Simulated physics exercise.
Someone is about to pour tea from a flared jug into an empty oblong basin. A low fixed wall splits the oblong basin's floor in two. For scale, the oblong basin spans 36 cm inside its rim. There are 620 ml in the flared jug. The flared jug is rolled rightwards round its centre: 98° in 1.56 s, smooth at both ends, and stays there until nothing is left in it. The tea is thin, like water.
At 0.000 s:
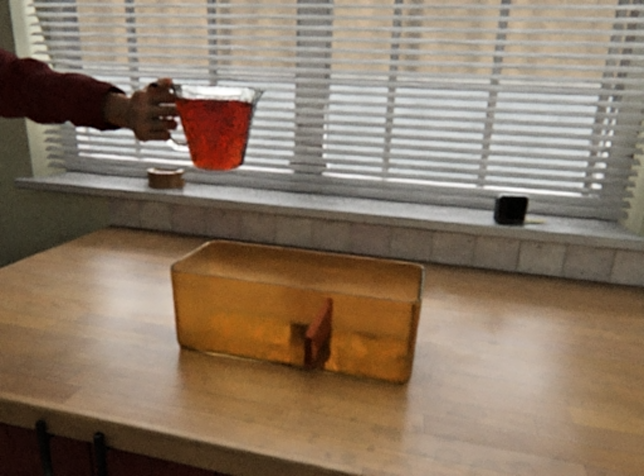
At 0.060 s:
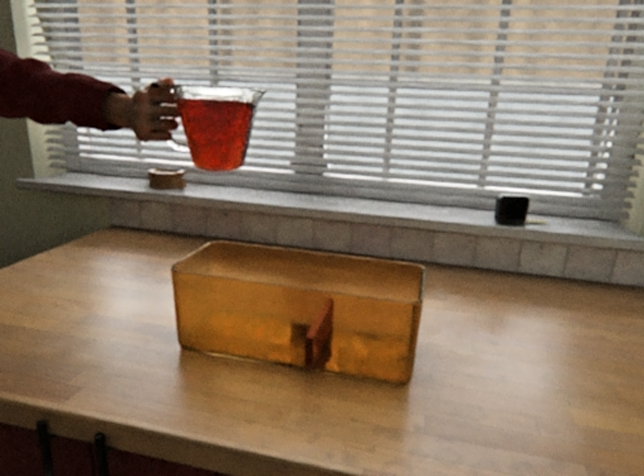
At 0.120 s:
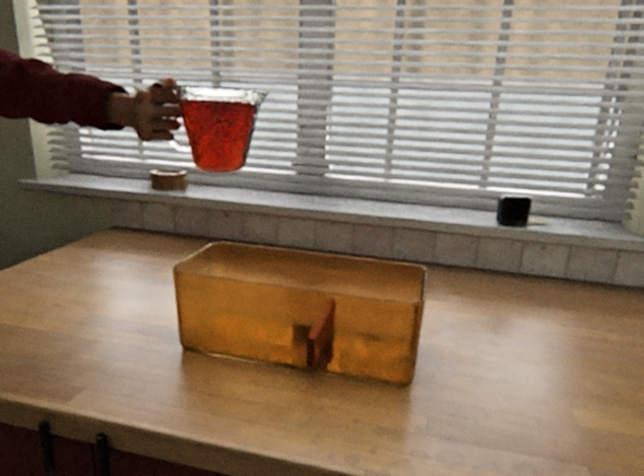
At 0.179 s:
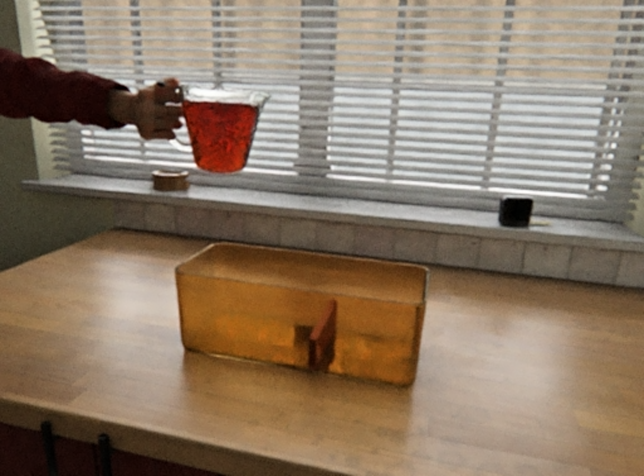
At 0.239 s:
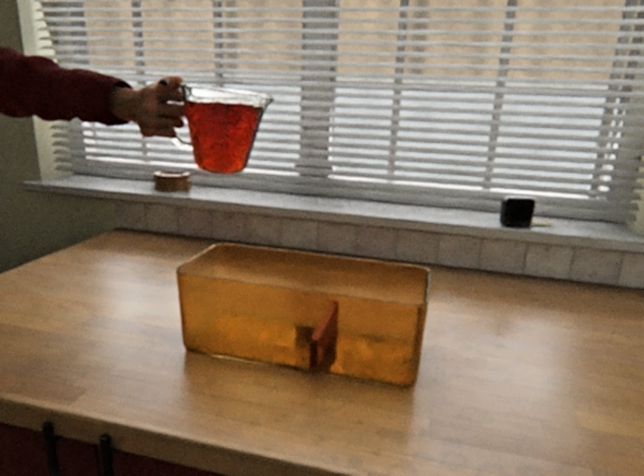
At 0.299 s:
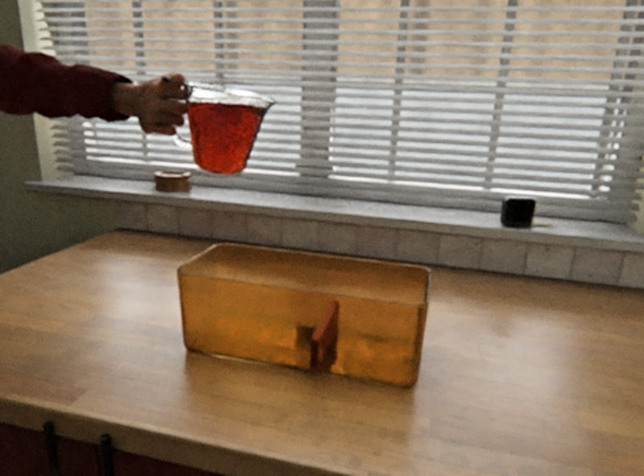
On a wooden counter by a window with blinds, a hand in a dark red sleeve held a clear jug of red liquid above an amber oblong basin and tilted it slightly to the right.
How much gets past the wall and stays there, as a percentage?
Roughly 50 per cent is past the wall.
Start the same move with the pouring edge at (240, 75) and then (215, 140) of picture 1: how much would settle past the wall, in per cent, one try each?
In turn about 5 and 0 per cent.
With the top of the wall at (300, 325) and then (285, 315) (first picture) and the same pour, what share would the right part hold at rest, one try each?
In turn about 80 and 95 per cent.
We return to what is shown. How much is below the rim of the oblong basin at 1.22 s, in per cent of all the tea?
Some 54 per cent.
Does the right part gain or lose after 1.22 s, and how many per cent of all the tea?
The share moves up, by some 10 per cent.
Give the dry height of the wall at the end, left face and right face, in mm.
Some 42 mm on the left and 36 mm on the right.
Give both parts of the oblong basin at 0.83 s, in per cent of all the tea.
Left about 3, right about 1.
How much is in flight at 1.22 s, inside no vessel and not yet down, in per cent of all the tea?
About 22 per cent.
After 0.83 s the tilt is 54° and 77 per cent is still to pour, 3 is left of the wall and 1 right of it.
After 1.22 s the tilt is 87° and 23 per cent is still to pour, 15 is left of the wall and 40 right of it.
After 1.62 s the tilt is 98° and 0 per cent is still to pour, 47 is left of the wall and 49 right of it.
After 2.06 s the tilt is 98° and 0 per cent is still to pour, 48 is left of the wall and 50 right of it.
In the end 48 per cent lies left of the wall, 50 right of it and 2 outside.
